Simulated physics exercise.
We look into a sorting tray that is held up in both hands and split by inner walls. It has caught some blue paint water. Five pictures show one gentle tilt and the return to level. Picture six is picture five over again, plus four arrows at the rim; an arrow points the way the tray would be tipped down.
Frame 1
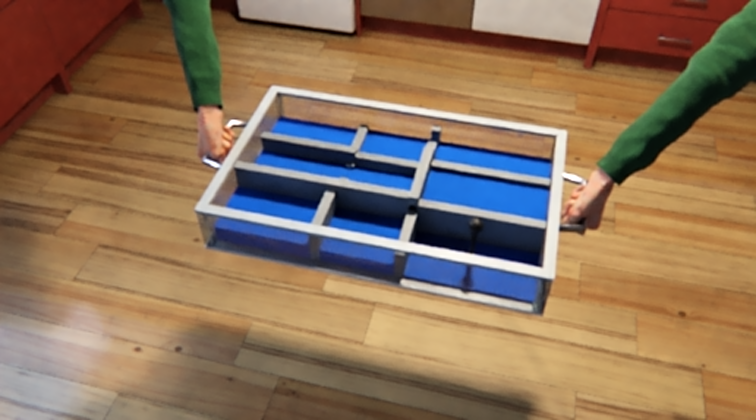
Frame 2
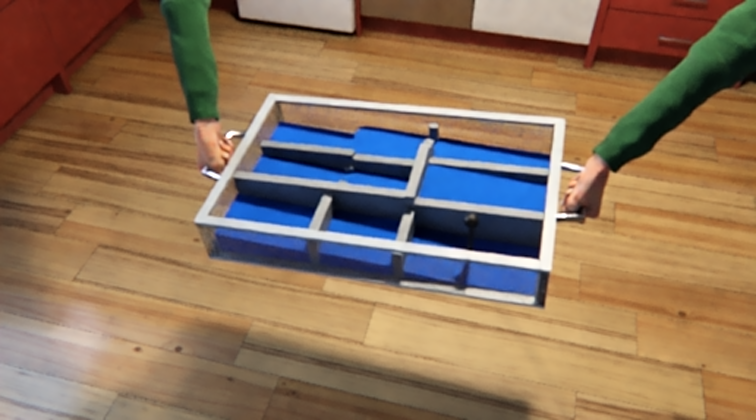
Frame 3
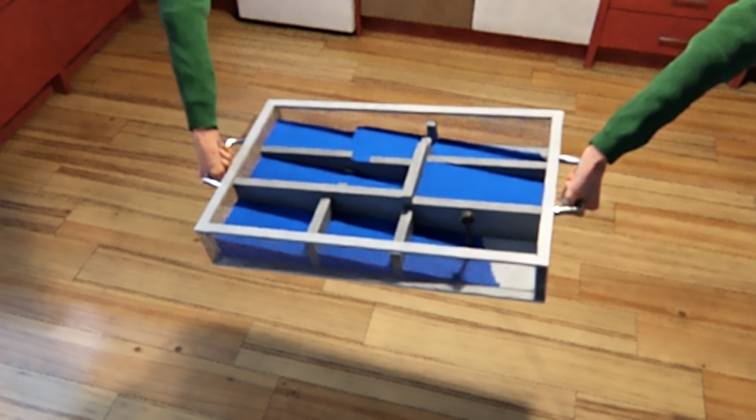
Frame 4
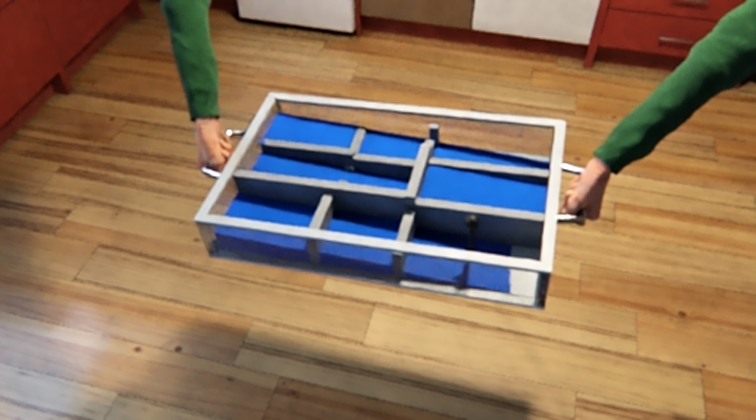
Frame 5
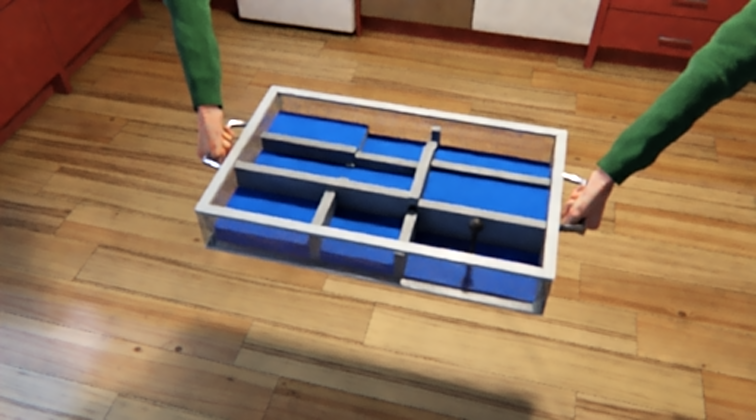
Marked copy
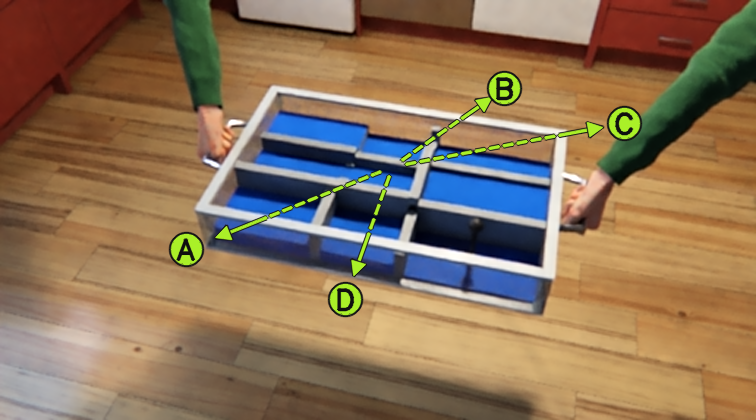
At first, two green-sleeved arms hold a divided tray of blue liquid level above a wooden floor. The hands tip it slightly down to the left, and liquid shifts leftward, running over some inner walls. They then bring it back to level, leaving the back left section fuller than before.
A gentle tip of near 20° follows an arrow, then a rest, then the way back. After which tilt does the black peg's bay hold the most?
I would pick arrow A.
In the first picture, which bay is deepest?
It is the centre right one.
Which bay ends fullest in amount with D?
The centre right bay.
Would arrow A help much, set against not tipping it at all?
Yes, by a good deal.
In lime, A ends at (220, 236); B ends at (487, 100); C ends at (597, 128); D ends at (355, 270).
With A, about 9 % of the liquid ends in the peg's bay; almost none goes over the rim.
With B, about 3 % of the liquid ends in the peg's bay; about 8 % goes over the rim.
With C, about 3 % of the liquid ends in the peg's bay; about 19 % goes over the rim.
With D, about 3 % of the liquid ends in the peg's bay; nothing spills.
